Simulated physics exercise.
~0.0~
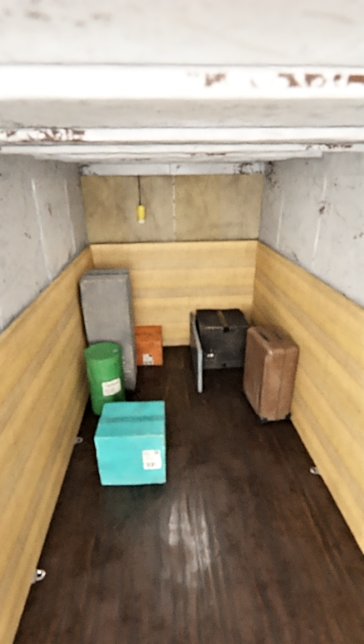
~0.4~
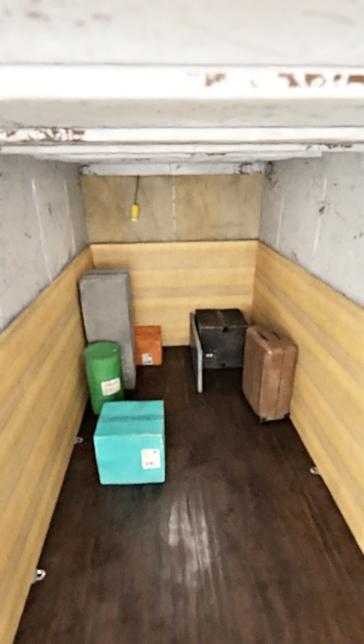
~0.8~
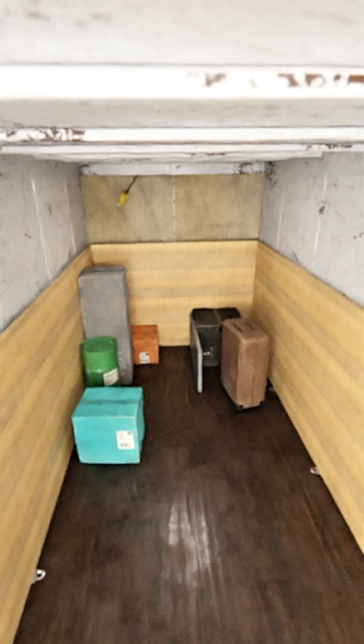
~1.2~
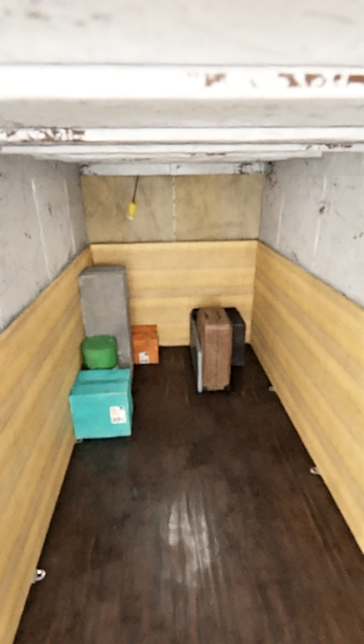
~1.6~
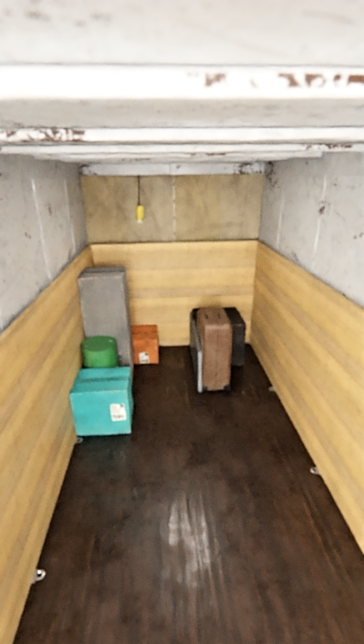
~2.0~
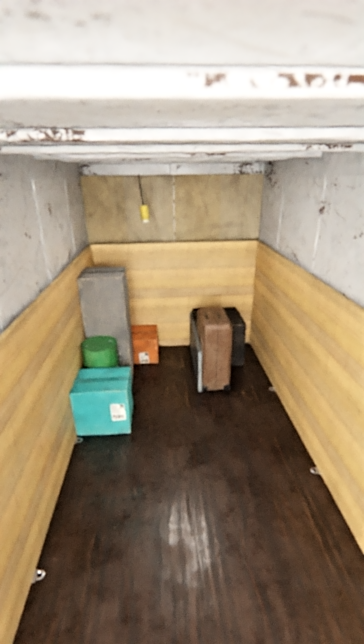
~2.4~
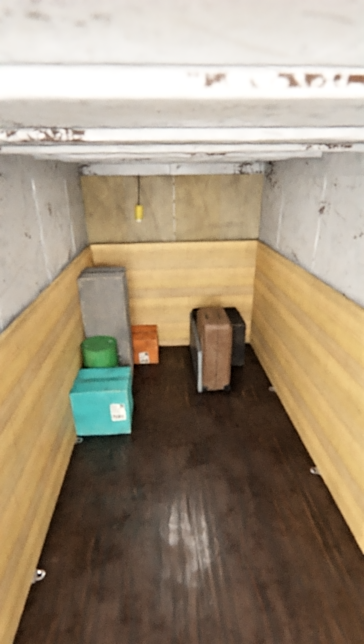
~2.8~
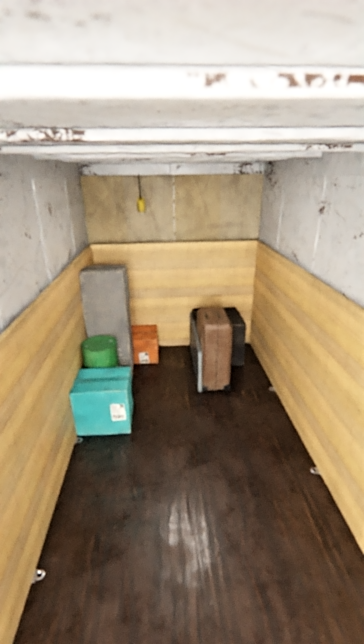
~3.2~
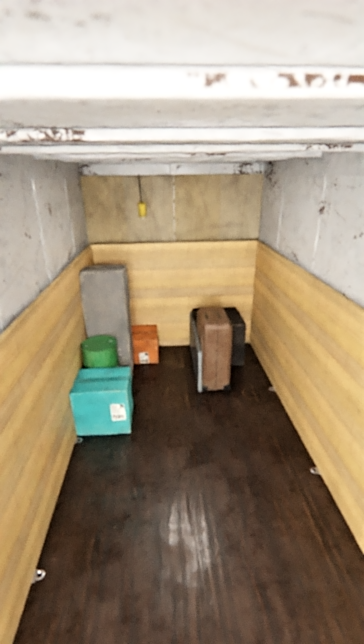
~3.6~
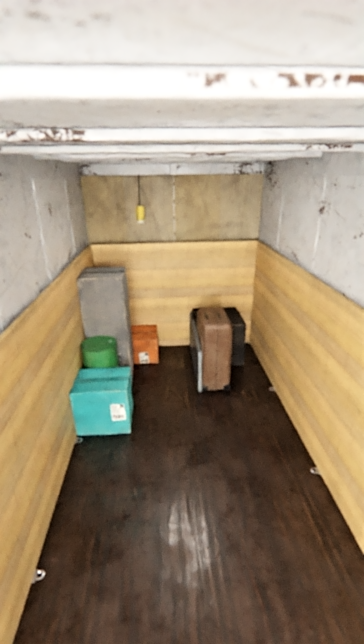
A turquoise box stands on the dark floor of a cargo bay, seen from the rear towards the far wall, with a green drum and a tall grey box behind it on the left. An orange box sits at the back, and a black box and a brown case stand on the right, while a yellow lamp hangs above. The lamp swings left as the turquoise box and drum slide away towards the left wall. The brown case slides left and back, stopping upright before the black box. The lamp keeps swaying slightly, while everything else stays still.
